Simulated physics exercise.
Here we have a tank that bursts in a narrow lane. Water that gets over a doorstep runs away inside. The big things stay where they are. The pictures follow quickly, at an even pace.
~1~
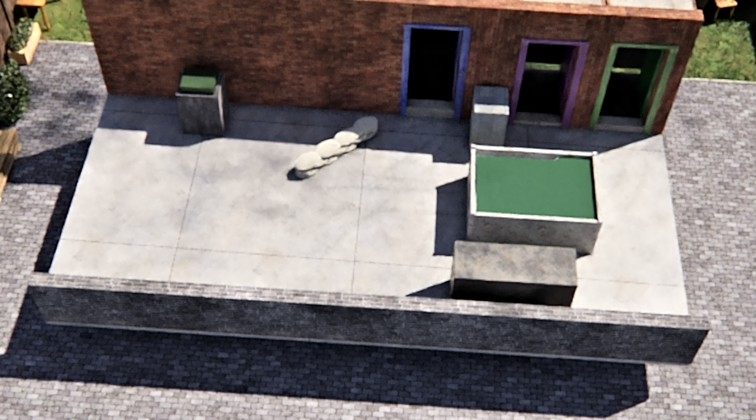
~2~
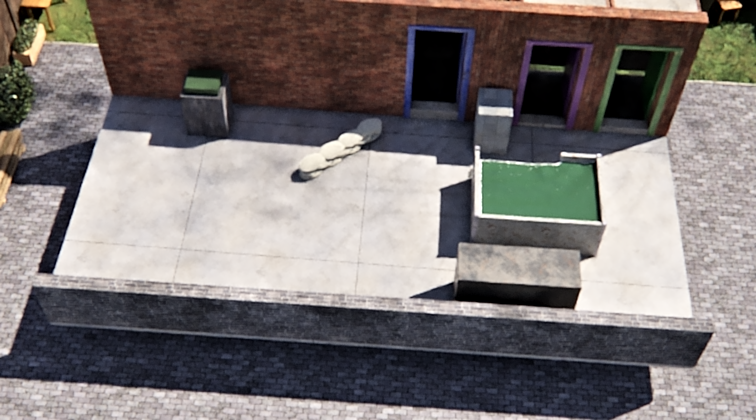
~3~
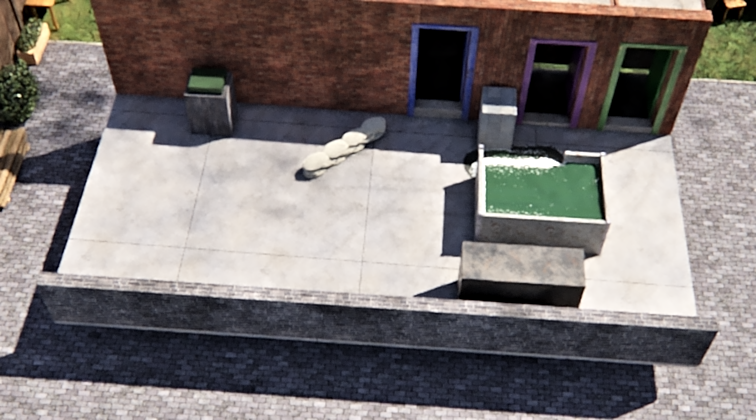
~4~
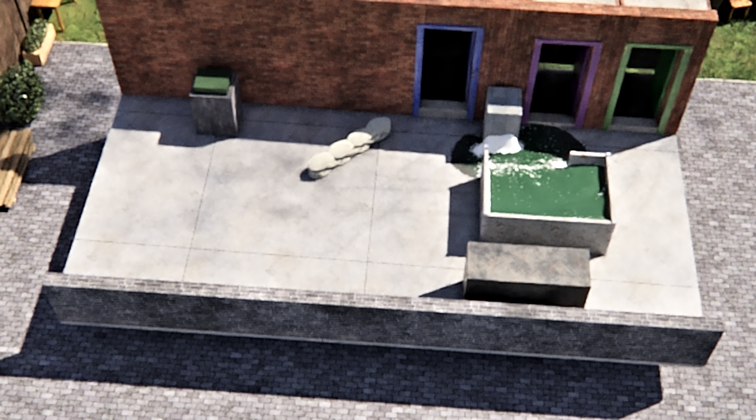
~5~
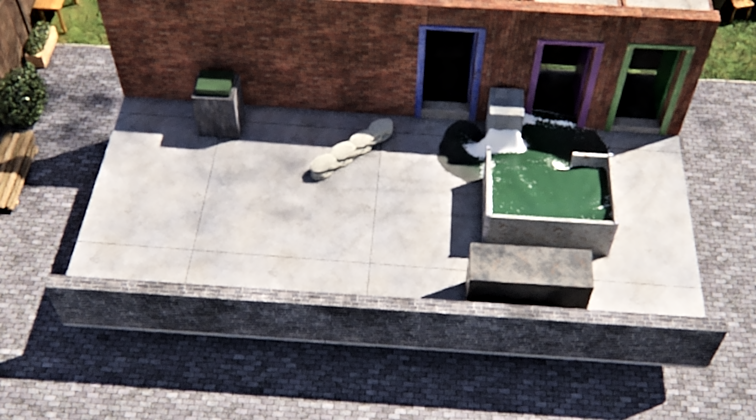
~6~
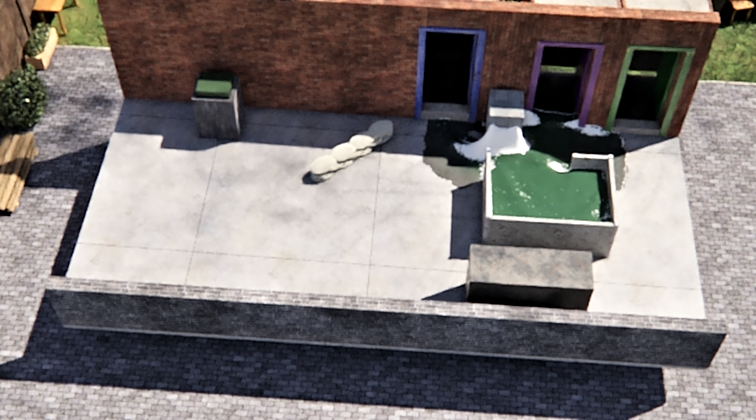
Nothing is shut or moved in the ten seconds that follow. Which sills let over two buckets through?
One by one: The blue door holds within the limit; the green door holds within the limit; the purple door floods.
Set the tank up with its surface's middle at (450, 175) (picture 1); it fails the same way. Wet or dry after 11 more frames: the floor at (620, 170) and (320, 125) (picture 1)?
In that order: Awash, under water.
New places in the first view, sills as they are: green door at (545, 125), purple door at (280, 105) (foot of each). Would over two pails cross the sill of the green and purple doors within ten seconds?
In short: Green door is over, purple door takes less.
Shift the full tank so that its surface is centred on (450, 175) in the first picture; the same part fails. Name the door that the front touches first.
I say the one in blue.
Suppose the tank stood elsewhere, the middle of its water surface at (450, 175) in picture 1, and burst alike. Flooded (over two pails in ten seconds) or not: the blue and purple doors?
The blue one passes that mark, the purple one holds.
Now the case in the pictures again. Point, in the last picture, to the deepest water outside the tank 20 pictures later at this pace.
Roughly at (544, 129).
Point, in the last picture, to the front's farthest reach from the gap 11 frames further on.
Near (249, 108).
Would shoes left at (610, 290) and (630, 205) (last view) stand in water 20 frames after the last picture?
One after the other: Not flooded, clear.
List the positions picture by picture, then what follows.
The first frame shows still water in the open tank at (535, 186).
In the second frame, the front is at (471, 177), out from the gap on the open tank's far side.
In the third frame, water pours out on the open tank's far side and has run to (550, 151).
In the fourth frame, water pours out on the open tank's far side and has run to (551, 127).
In the fifth frame, the front is at (588, 130), out from the gap on the open tank's far side.
In the sixth frame, the front is at (432, 121), out from the gap on the open tank's far side.
A moment on, water covers 15 % of the floor; the blue door wet at the sill, nothing in, the green door wet at the sill, nothing in, the purple door far over two buckets in.
Next, water covers 25 % of the floor; the blue door wet at the sill, nothing in, the green door wet at the sill, nothing in, the purple door far over two buckets in.
Then, water covers 45 % of the floor; the blue door wet at the sill, nothing in, the green door wet at the sill, nothing in, the purple door far over two buckets in.
Later, water covers 60 % of the floor; the blue door wet at the sill, nothing in, the green door wet at the sill, nothing in, the purple door far over two buckets in.
In the end, water covers 60 % of the floor; the blue door wet at the sill, nothing in, the green door wet at the sill, nothing in, the purple door far over two buckets in.
